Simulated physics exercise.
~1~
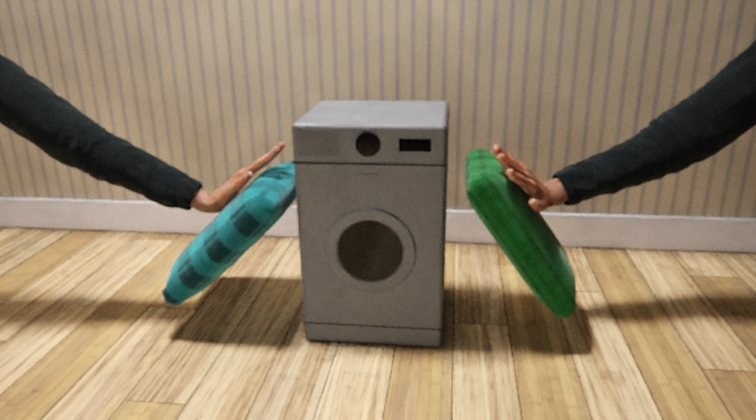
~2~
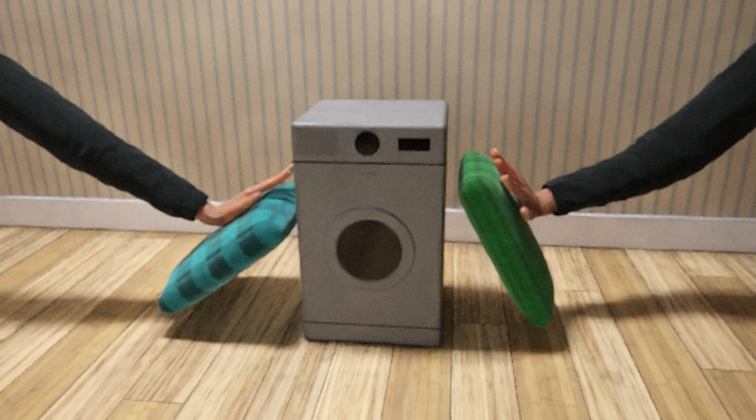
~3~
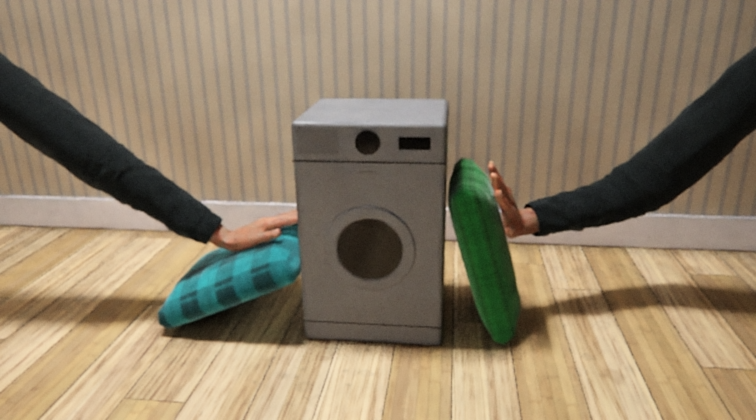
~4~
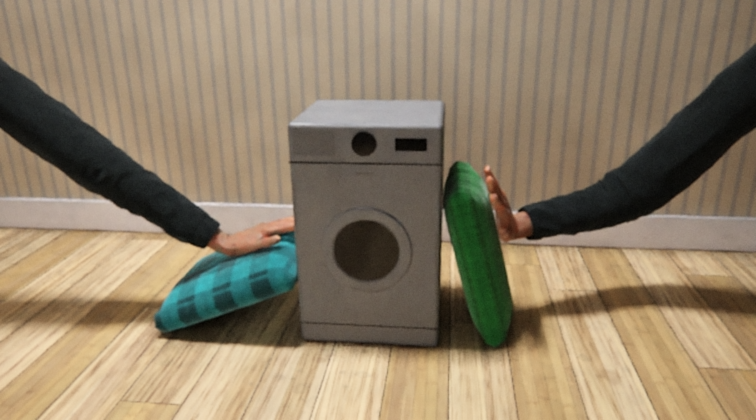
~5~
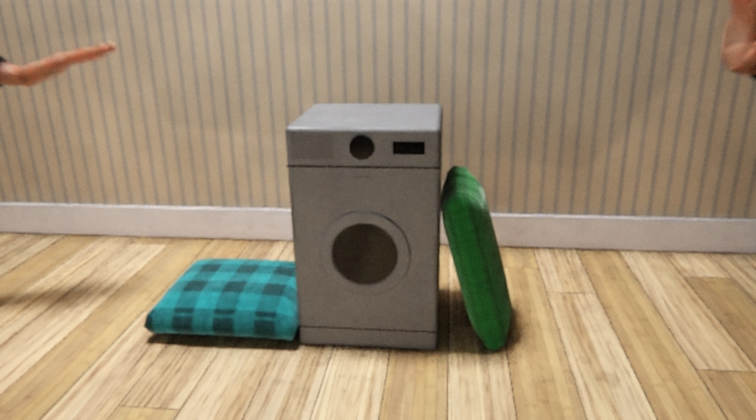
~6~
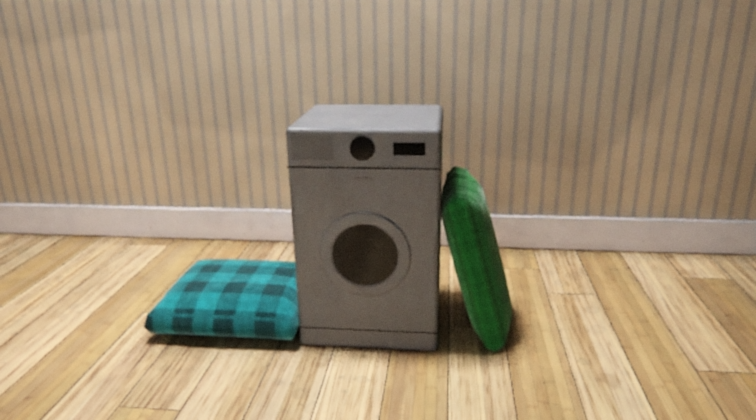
We see two hands press a turquoise checked cushion and a green soft object against opposite sides of a grey machine, then withdraw. The cushion on the left slides down to lie flat on the floor, while the green object stays leaning against the right side.
